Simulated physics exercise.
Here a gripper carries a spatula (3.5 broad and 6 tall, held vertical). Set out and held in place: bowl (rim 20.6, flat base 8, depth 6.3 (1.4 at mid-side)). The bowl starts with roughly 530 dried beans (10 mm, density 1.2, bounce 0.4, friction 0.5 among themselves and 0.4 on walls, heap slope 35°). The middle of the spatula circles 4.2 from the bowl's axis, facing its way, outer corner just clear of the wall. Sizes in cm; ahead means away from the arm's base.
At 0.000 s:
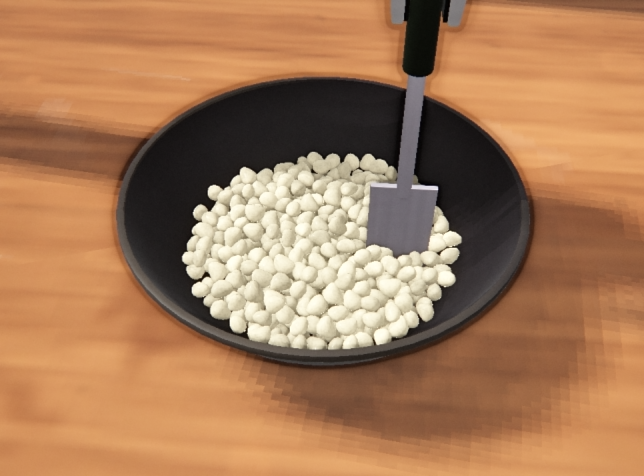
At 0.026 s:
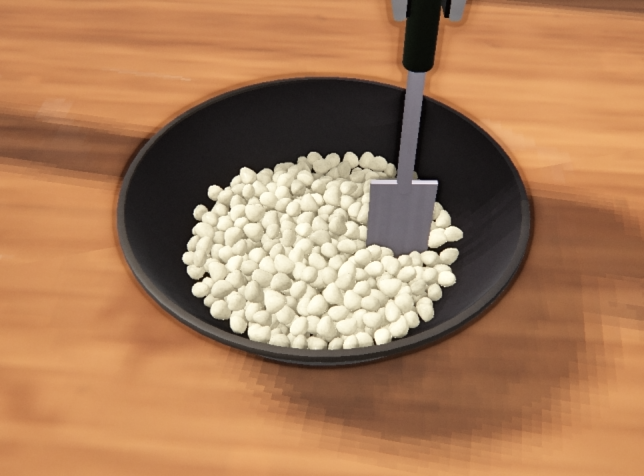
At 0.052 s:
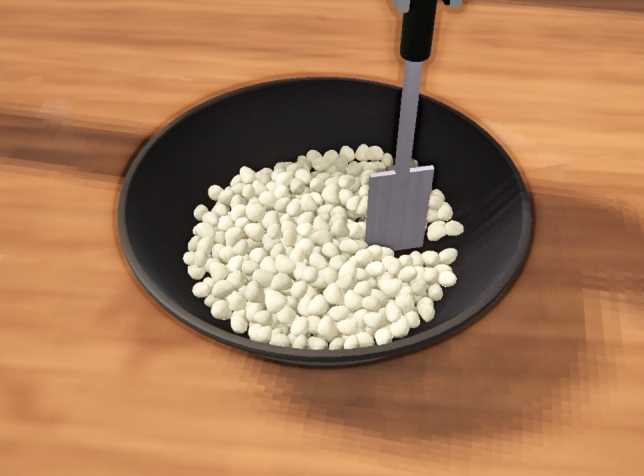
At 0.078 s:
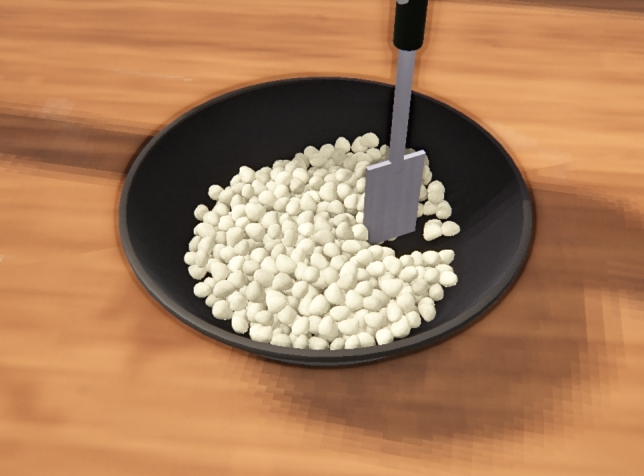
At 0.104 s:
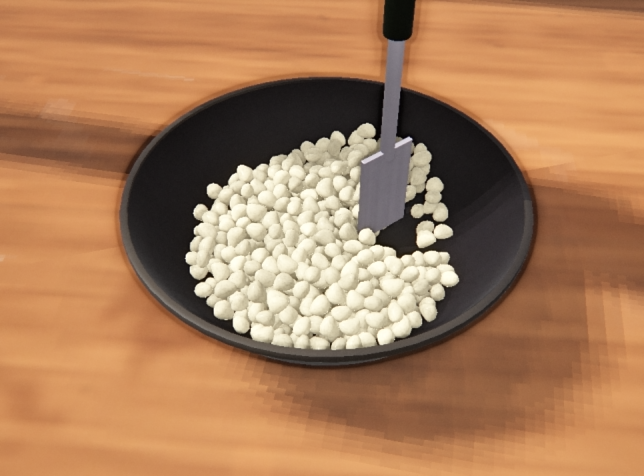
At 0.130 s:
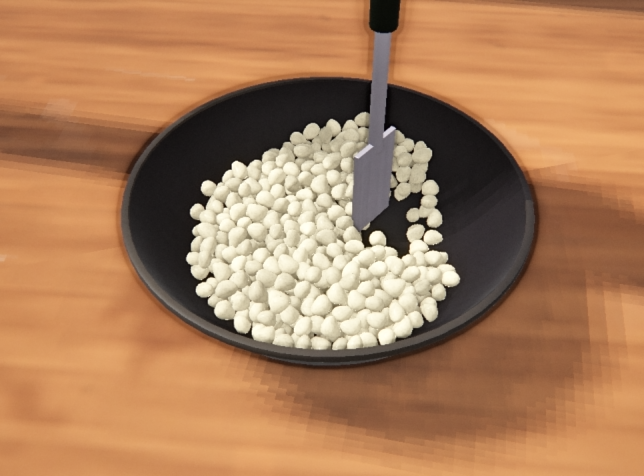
On a wooden surface, a gripper held a spatula upright in a black bowl of white beans and swept it slowly backward and slightly left, turning the blade and pushing some beans toward the far side.
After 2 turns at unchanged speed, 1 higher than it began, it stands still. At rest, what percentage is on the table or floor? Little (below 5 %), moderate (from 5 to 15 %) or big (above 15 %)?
On the table or floor the share is little, below 5 %.
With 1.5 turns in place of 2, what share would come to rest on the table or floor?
It would be near 0 per cent.
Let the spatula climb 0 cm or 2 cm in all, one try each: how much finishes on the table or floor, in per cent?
About 5 and 0 per cent.
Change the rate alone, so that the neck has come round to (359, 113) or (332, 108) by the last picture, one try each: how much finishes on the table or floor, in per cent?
About 0 and 5 per cent.
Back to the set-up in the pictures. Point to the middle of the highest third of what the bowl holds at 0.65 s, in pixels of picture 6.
At about (423, 258).
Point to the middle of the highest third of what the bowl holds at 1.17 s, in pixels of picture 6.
At about (255, 274).
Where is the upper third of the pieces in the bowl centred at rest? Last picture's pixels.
At about (393, 208).
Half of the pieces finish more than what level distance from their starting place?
Roughly 8 cm.
After 0.65 s, 317° round, highest piece 7 above the table; 532 in the bowl.
After 1.17 s, 219° round, highest piece 7 above the table; 532 in the bowl.
After 1.63 s, 0° round, highest piece 5 above the table; 531 in the bowl, 1 on the table or floor.
After 2.33 s, 0° round, highest piece 5 above the table; 531 in the bowl, 1 on the table or floor.
In the end, 531 in the bowl, 1 on the table or floor. That is 0 % on the table or floor.
